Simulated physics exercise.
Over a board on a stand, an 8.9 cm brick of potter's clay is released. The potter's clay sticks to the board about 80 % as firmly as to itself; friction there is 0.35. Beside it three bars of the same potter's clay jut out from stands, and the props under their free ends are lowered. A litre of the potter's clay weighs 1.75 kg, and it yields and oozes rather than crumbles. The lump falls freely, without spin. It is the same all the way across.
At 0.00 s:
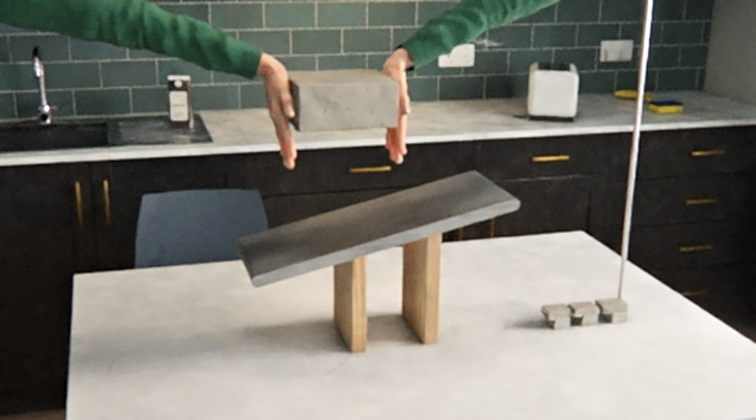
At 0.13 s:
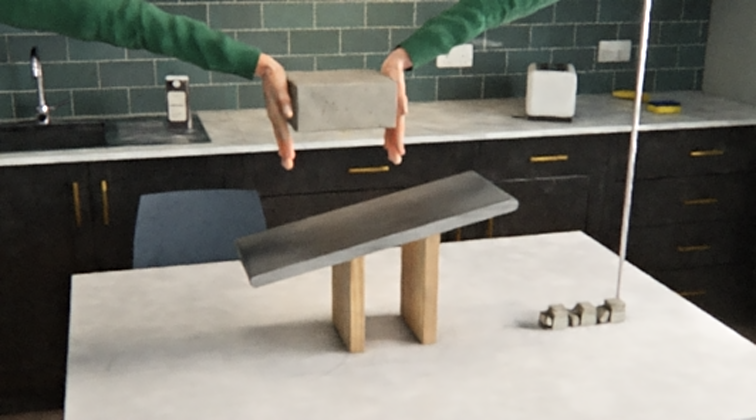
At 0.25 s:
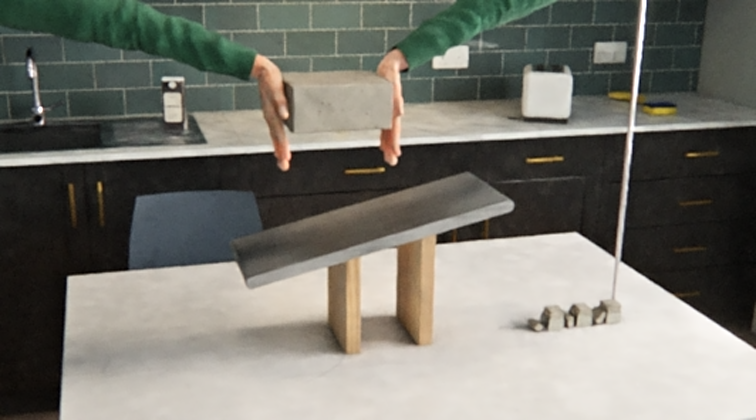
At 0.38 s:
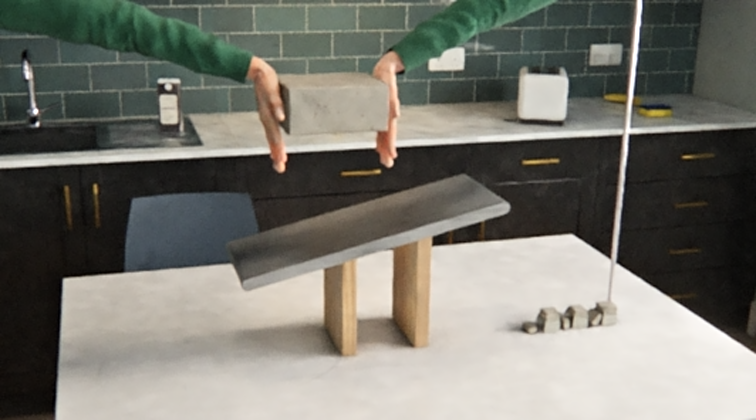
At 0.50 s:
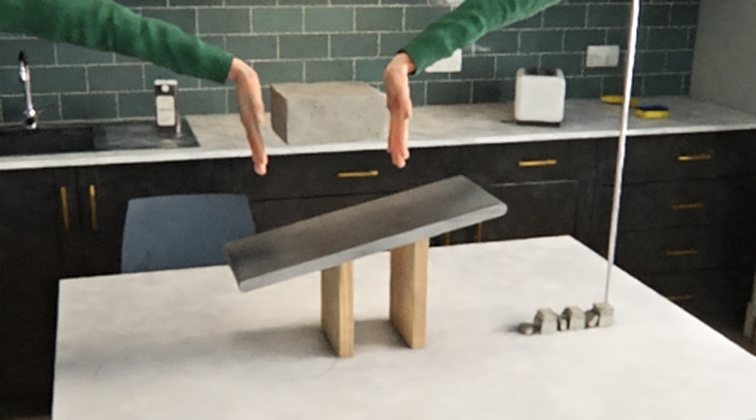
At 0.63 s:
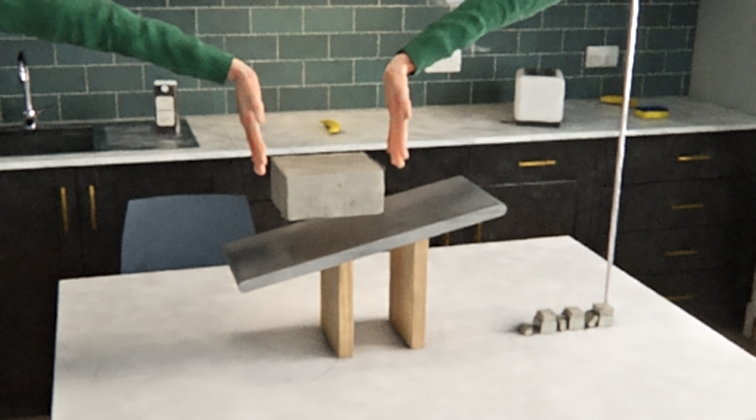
Three small gray bars beside a tilted board on wooden supports sag at their free ends, while two green-sleeved arms hold a gray clay block above the board. The hands then spread apart, releasing the block, and it drops straight down to the sloping board below.
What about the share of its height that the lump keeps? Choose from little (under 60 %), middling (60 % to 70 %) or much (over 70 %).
Expect middling, that is 60 % to 70 %.
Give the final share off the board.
Roughly 30 % off the board.
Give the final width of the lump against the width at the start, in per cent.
Some 130 %.
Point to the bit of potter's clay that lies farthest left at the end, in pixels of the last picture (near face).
At about (278, 262).
After 0.74 s, it stands 71 % of its first height and none has gone off the board.
After 0.88 s, it stands 66 % of its first height and 8 % has gone off the board.
After 1.01 s, it stands 66 % of its first height and 18 % has gone off the board.
After 1.14 s, it stands 66 % of its first height and 24 % has gone off the board.
After 1.30 s, at the end, it stands 66 % of its first height and 30 % has gone off the board.
